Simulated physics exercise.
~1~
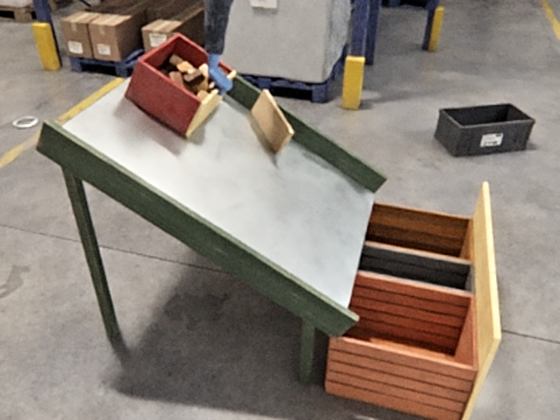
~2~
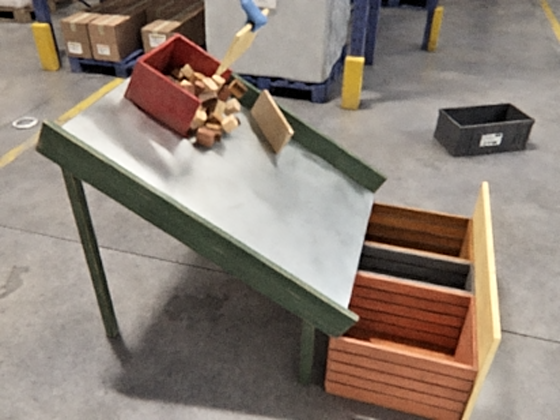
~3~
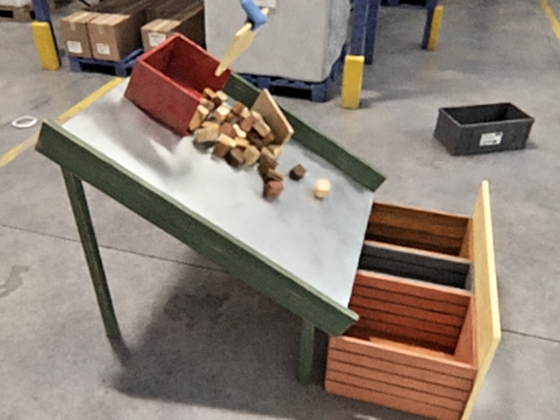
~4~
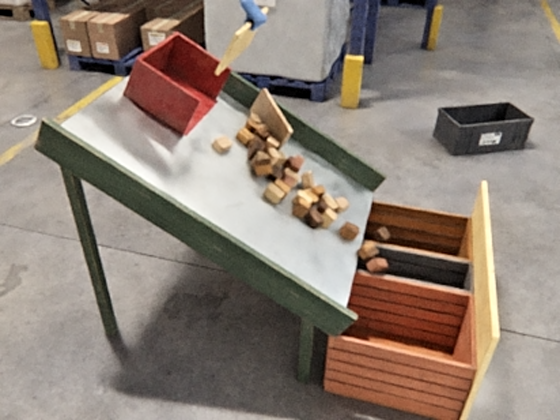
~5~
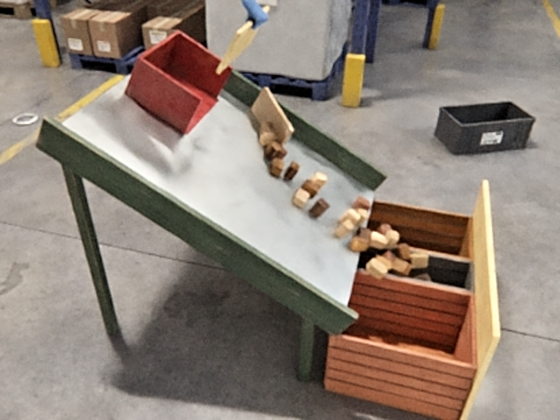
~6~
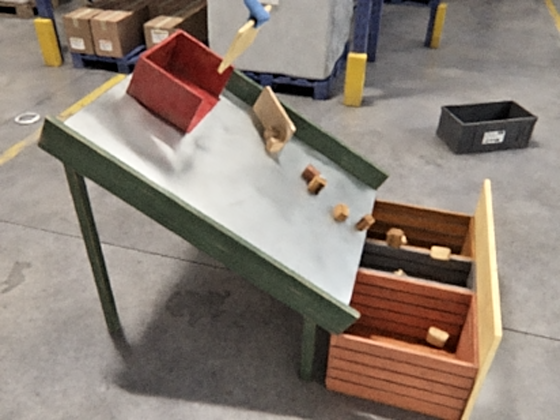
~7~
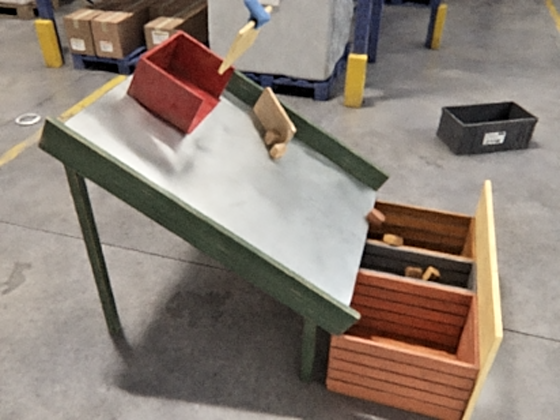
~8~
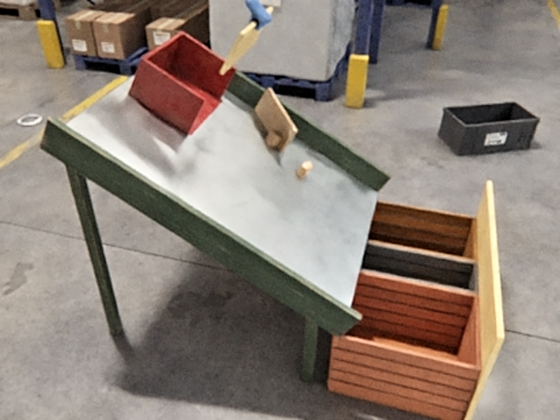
At the start, a red pen full of wooden blocks sits atop a sloping grey table, its pale gate leaning at the opening with something blue at its upper end. The gate lifts up and to the right, and the blocks spill out in a tumbling cluster. They bunch against the angled board, pass its lower end and stream down to the right. Most drop into the middle, grey bin, with some entering the far wooden bin and one the near orange bin. Finally, one block remains against the board while another straggler is just below it on the slope.
